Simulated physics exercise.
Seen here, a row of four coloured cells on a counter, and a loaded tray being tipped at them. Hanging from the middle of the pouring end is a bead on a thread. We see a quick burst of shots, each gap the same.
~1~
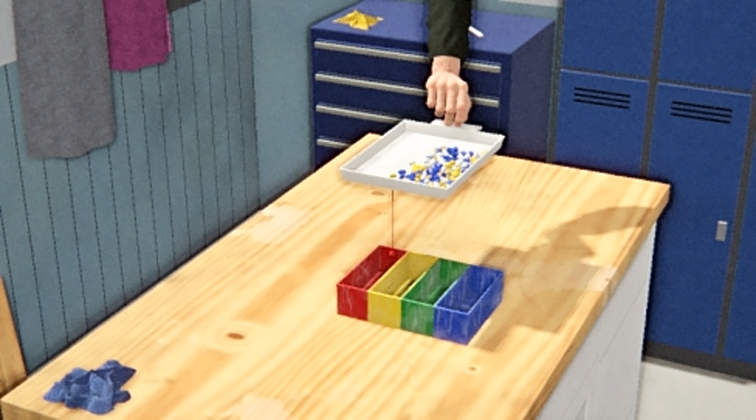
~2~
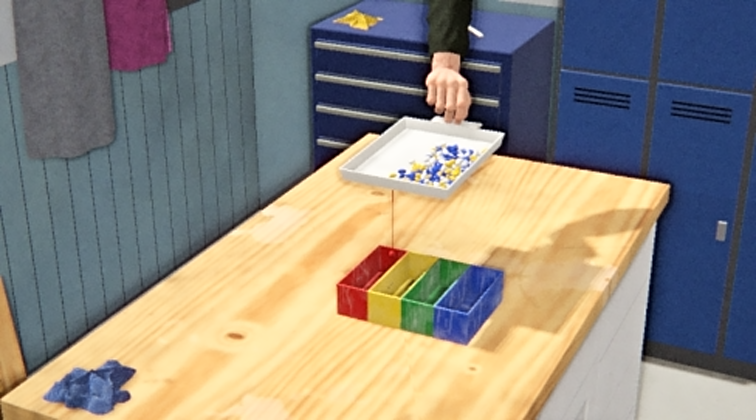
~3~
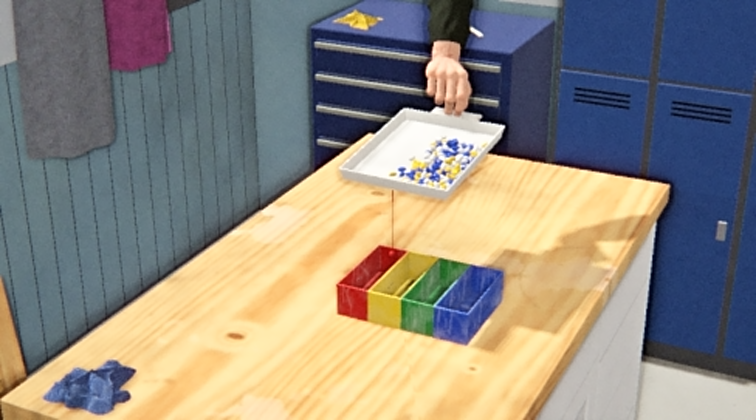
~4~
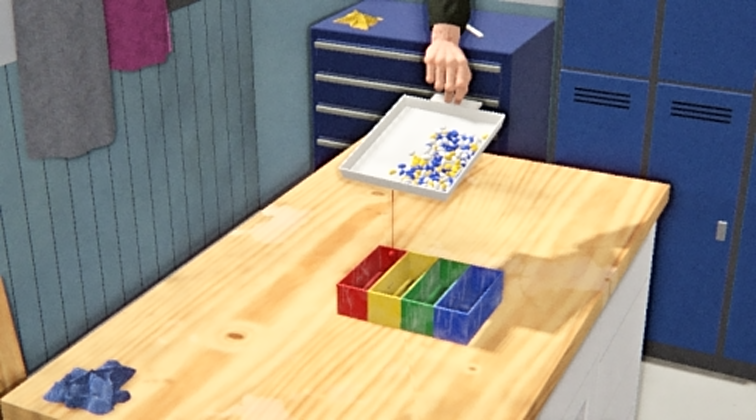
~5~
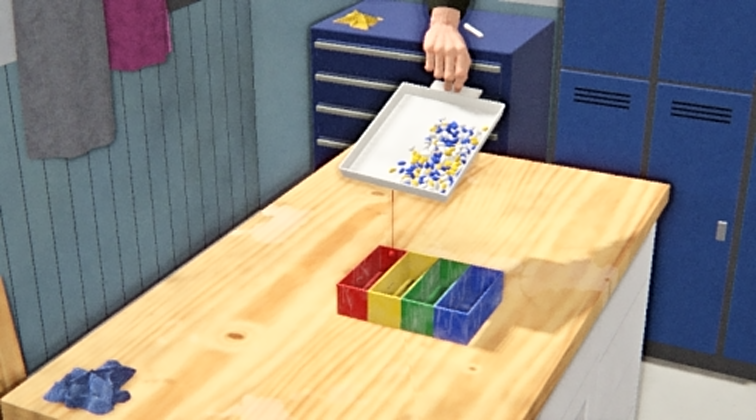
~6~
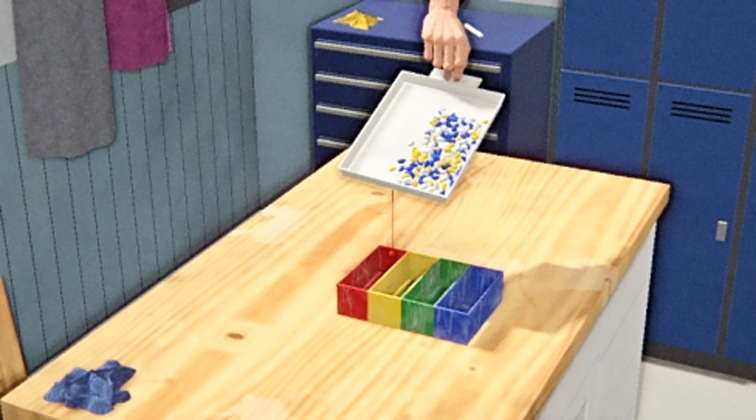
A hand tilts a white tray of blue and yellow jelly beans above four coloured cells.
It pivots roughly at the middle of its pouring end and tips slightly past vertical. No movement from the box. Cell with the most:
Green.
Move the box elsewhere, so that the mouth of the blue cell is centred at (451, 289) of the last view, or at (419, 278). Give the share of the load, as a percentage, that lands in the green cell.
About 50 per cent, then about 10 per cent.
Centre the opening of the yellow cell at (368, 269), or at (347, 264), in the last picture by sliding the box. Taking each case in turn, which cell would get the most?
The first position gives the blue cell, and the second gives that blue cell.
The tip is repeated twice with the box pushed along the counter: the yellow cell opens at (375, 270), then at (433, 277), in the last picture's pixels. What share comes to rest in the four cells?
Result: 90 % and 90 %.
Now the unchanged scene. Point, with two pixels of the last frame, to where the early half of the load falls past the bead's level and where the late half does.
Roughly at (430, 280) first, and then at (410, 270).
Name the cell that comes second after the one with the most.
The second spot goes to the cell in yellow.
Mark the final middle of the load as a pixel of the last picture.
Once it all stops, the middle lies near (418, 312).
Shortly afterwards, tray tipped steeply; all but a few on the tray; only a few falling or outside the box.
Next, tray tipped past a quarter turn; near a third on the tray; near a quarter in the green cell; a little in the yellow cell; only a few in the blue cell; near a quarter falling or outside the box.
Some moments later, tray tipped past a quarter turn; near half in the green cell; near a third in the yellow cell; a little in the red cell; only a few in the blue cell; only a few falling or outside the box.
In the end, tray tipped past a quarter turn; near half in the green cell; near a third in the yellow cell; a little in the red cell; only a few in the blue cell; only a few outside the box.
